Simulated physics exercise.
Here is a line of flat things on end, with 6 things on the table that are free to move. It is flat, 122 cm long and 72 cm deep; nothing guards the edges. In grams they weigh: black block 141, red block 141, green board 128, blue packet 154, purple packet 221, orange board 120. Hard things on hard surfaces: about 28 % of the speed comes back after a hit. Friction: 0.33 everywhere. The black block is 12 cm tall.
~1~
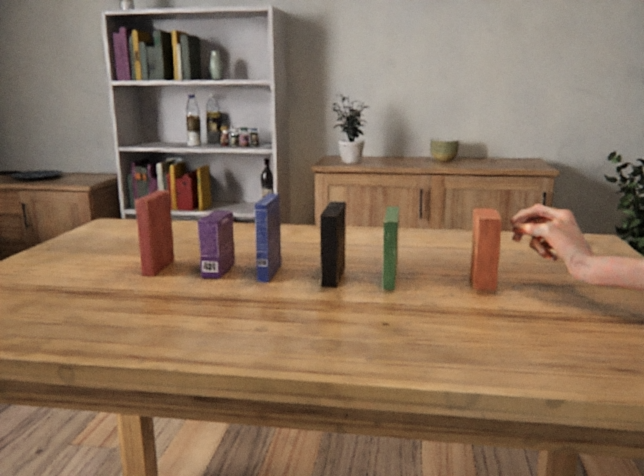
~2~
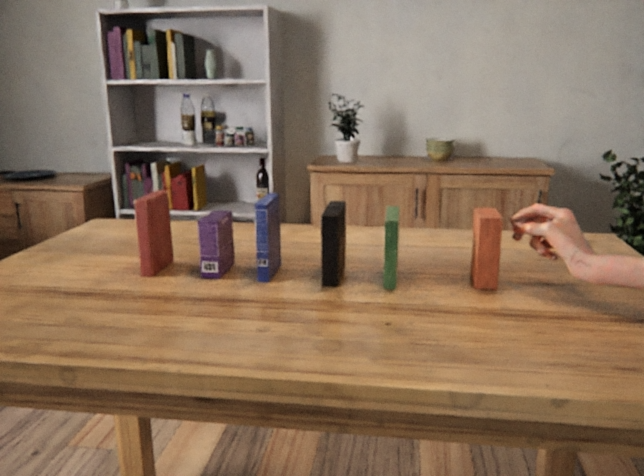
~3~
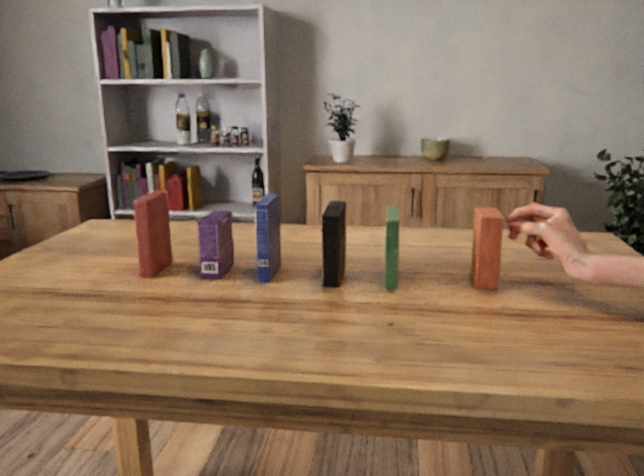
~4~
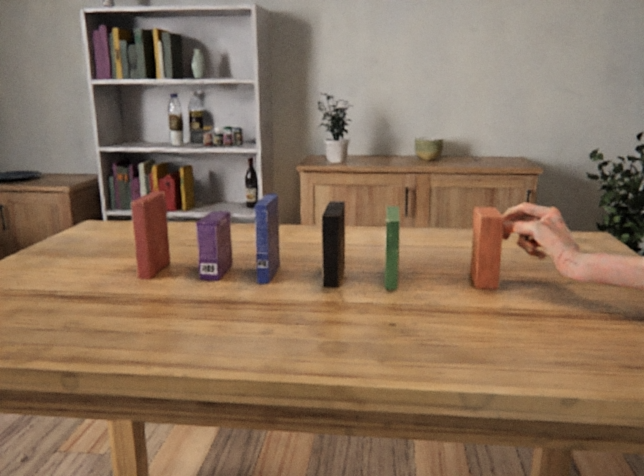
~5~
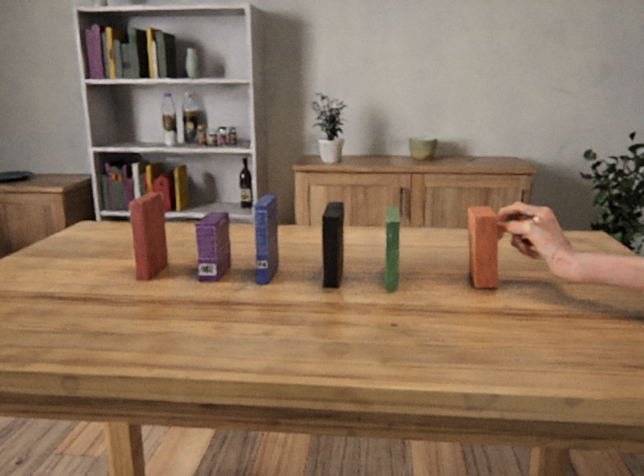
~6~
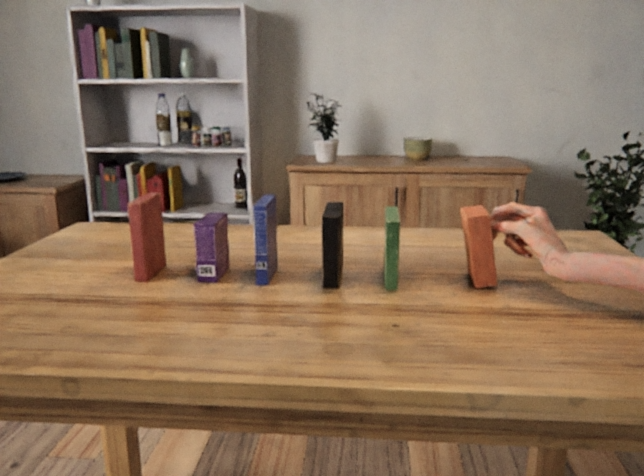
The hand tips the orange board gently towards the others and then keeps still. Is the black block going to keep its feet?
The black block stays upright.
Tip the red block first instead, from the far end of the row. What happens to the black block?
The black block stays upright.
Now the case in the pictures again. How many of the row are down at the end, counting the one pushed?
In all, 1.
Then, 0.20 s on from there, orange board 26° over.
Then, 0.40 s on from there, orange board 90° over.
Then, 0.70 s on from there, black block resting near (333, 244).
In the end, all 4 under 5 cm from the start. At the end, from the last picture's camera, black block near (333, 244).
